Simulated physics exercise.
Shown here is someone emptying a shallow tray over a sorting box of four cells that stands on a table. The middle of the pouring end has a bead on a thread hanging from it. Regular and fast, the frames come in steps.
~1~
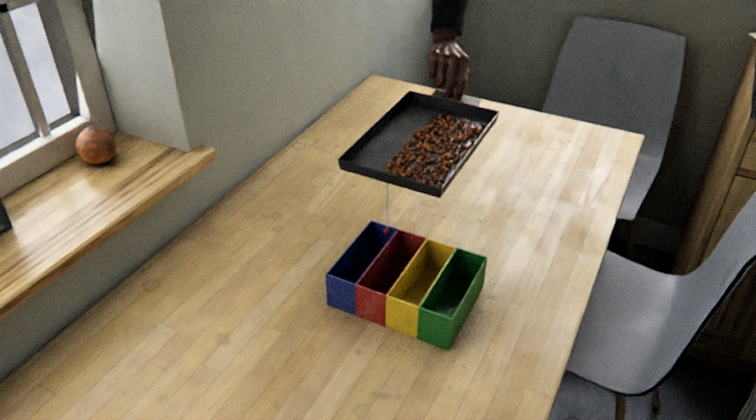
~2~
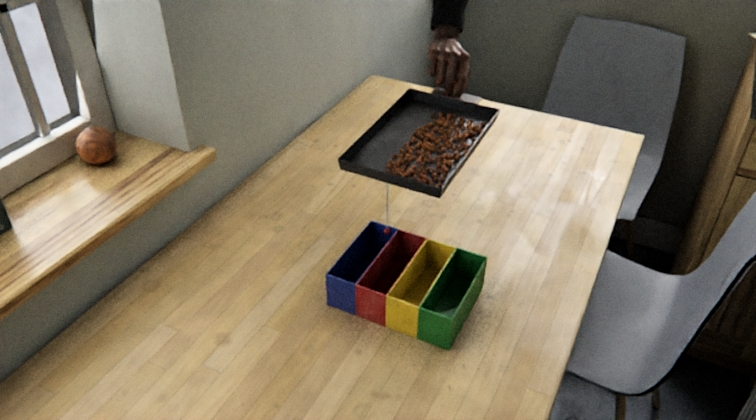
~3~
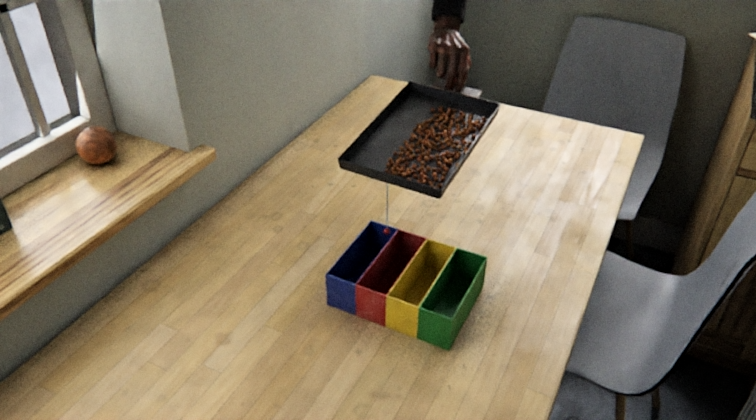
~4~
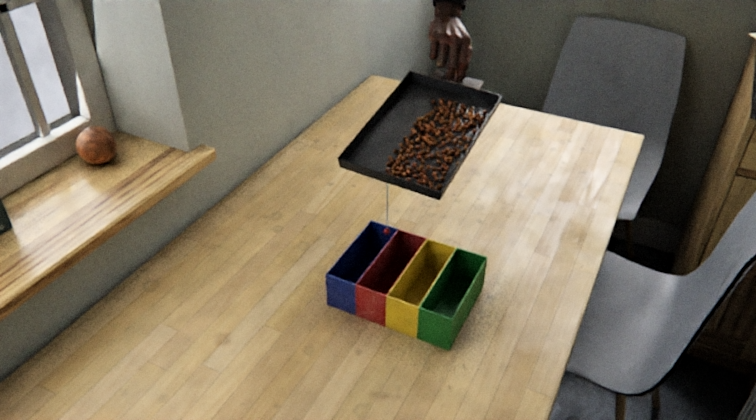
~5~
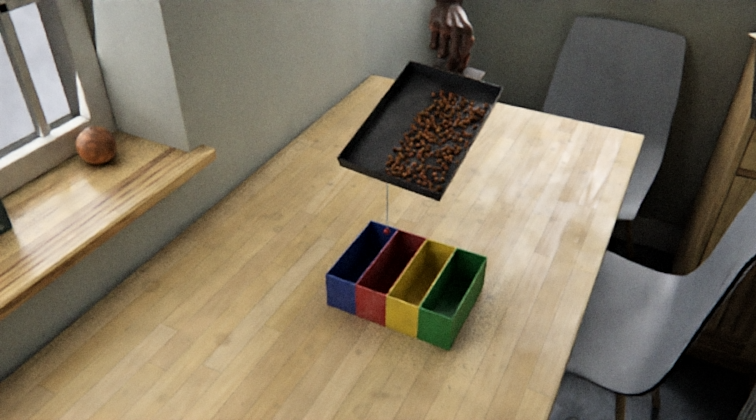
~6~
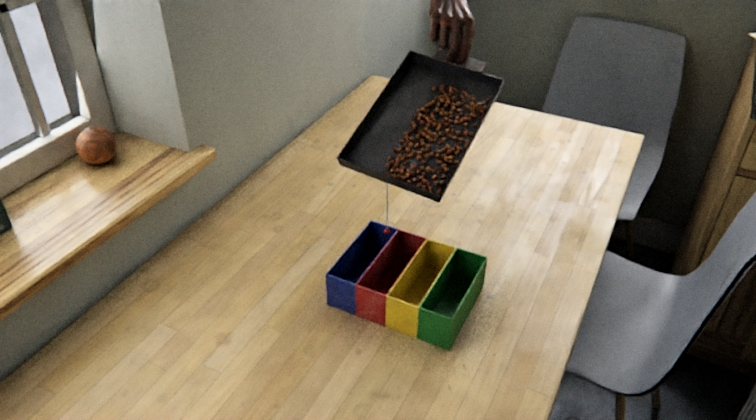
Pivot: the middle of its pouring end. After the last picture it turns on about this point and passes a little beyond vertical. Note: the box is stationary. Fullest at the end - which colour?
Yellow cell.
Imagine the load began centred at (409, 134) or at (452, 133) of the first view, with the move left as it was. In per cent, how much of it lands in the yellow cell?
70 and 80 per cent.
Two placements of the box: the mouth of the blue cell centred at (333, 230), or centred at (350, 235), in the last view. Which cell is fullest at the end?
The cell in green, then the cell in green.
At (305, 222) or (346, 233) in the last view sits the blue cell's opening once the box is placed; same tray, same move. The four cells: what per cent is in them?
In order: 10 percent, then 100 percent.
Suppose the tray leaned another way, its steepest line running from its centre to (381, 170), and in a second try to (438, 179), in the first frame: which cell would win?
The cell in blue, then yellow.
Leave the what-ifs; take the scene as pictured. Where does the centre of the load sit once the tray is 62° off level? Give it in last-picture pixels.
Near the pixel (427, 176).
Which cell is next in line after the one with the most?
The cell in second spot is the cell in red.
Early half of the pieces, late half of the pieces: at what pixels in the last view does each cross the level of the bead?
Roughly (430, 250) first, then roughly (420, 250).
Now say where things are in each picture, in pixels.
In the first picture, corners of the pouring end at (340, 159) and (441, 187), level; middle of the load at (433, 147), cereal balls; bead on its thread at (387, 231); blue cell at (341, 292); red cell at (371, 303); yellow cell at (402, 314); green cell at (435, 326).
In the second picture, corners of the pouring end at (340, 159) and (441, 187), level; middle of the load at (433, 146).
In the third picture, corners of the pouring end at (340, 158) and (440, 189), tipped barely, lowest at the right corner; middle of the load at (433, 143).
In the fourth picture, corners of the pouring end at (340, 158) and (440, 191), tipped a little, lowest at the right corner; middle of the load at (433, 139).
In the fifth picture, corners of the pouring end at (340, 157) and (440, 193), tipped a little, lowest at the right corner; middle of the load at (433, 136).
In the sixth picture, corners of the pouring end at (339, 157) and (440, 194), tipped clearly, lowest at the right corner; middle of the load at (433, 135), nearly all on the move; blue cell at (341, 292); red cell at (371, 303); yellow cell at (402, 314); green cell at (435, 326).
Soon, tray tipped steeply; nearly all on the tray; a stray few in the yellow cell; a small part falling or outside the box.
A while on, tray tipped past a quarter turn; about two thirds on the tray; a small part in the yellow cell; a stray few in the red cell; a stray few in the green cell; about a quarter falling or outside the box.
Towards the end, tray tipped past a quarter turn; most in the yellow cell; about a quarter in the red cell; a stray few in the green cell; a stray few in the blue cell.
Finally, tray tipped past a quarter turn; most in the yellow cell; about a quarter in the red cell; a stray few in the green cell; a stray few in the blue cell.
